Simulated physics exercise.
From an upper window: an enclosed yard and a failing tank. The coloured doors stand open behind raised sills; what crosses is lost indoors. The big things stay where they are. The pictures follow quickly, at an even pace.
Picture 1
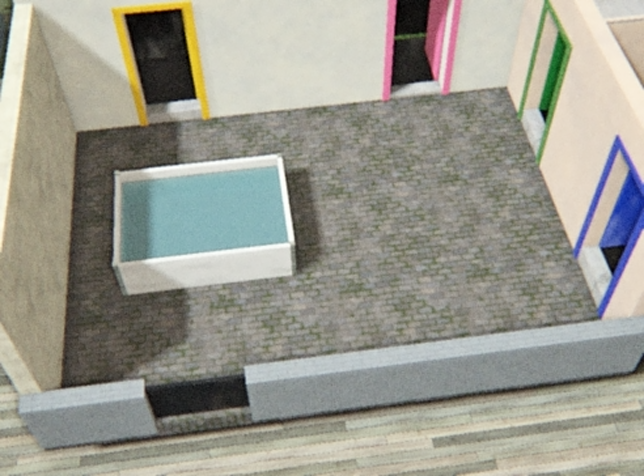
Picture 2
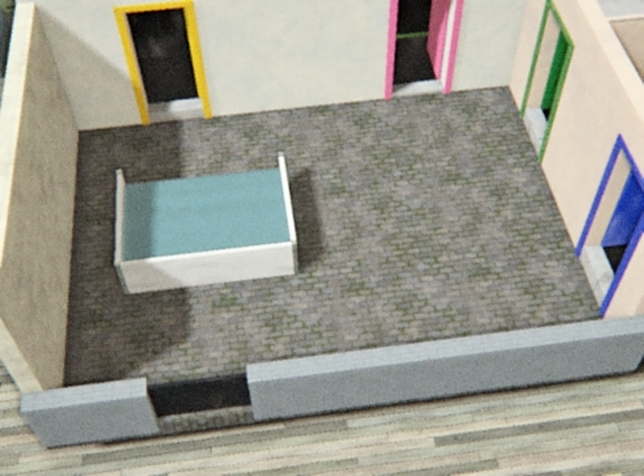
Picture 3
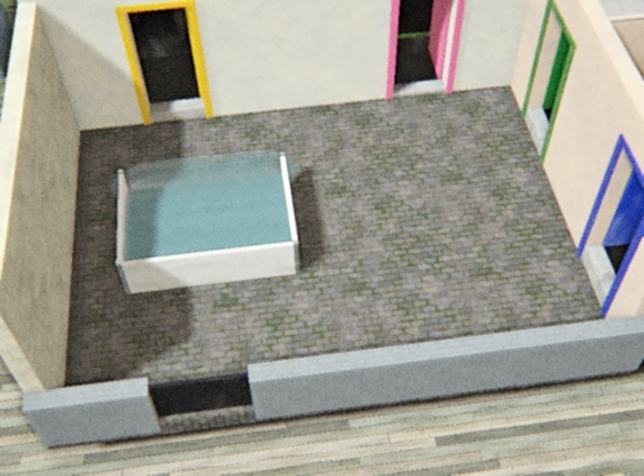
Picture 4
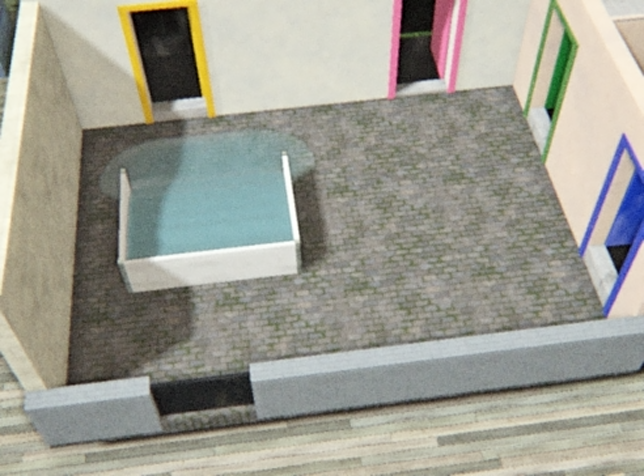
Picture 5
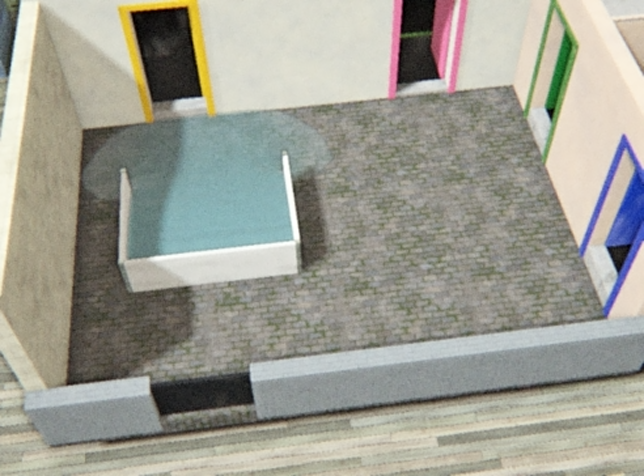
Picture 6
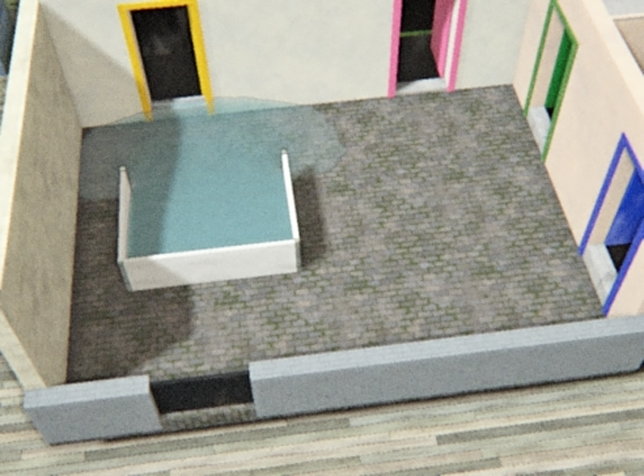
The clip shows a walled, paved yard with coloured doorways and a white-sided water tank; the tank's far side opens, and water pours out and spreads across the paving toward the wall with the yellow doorway.
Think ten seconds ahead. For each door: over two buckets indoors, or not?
The blue door holds within the limit; the yellow door floods; the green door holds within the limit; the pink door holds within the limit.
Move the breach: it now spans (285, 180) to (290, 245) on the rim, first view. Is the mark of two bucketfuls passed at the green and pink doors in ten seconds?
One by one: The green door holds; the pink door takes more.
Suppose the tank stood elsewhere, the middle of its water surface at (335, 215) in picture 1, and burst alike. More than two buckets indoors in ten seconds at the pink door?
One by one: The pink door is over.
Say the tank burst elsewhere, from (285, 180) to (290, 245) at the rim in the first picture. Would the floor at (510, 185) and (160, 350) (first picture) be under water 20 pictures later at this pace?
As listed: Awash, dry.
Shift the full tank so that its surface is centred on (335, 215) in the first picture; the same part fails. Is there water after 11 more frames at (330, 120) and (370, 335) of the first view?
One after the other: Awash, dry.
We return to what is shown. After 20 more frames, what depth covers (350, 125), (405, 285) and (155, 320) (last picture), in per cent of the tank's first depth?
In turn 14, 0 and 2 in a hundred.
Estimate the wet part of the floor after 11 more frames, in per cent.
Close to 30 %.
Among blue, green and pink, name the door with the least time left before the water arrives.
The door marked pink.
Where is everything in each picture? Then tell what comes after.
In the first frame, still water in the water tank at (202, 211).
In the second frame, the front is at a hidden place, out from the gap on the water tank's far side.
In the third frame, water pours out on the water tank's far side and has run to (117, 185).
In the fourth frame, the front is at (112, 168), out from the gap on the water tank's far side.
In the fifth frame, water pours out on the water tank's far side and has run to (109, 146).
In the sixth frame, water pours out on the water tank's far side and has run to (101, 127).
A moment on, water covers 20 % of the floor; the blue door not reached, the yellow door over two buckets in, the green door not reached, the pink door not reached.
Next, water covers 30 % of the floor; the blue door not reached, the yellow door far over two buckets in, the green door not reached, the pink door wet at the sill, nothing in.
Then, water covers 55 % of the floor; the blue door not reached, the yellow door far over two buckets in, the green door wet at the sill, nothing in, the pink door wet at the sill, nothing in.
Later, water covers 85 % of the floor; the blue door wet at the sill, nothing in, the yellow door far over two buckets in, the green door wet at the sill, nothing in, the pink door wet at the sill, nothing in.
In the end, water covers 95 % of the floor; the blue door wet at the sill, nothing in, the yellow door far over two buckets in, the green door wet at the sill, nothing in, the pink door under two buckets in.
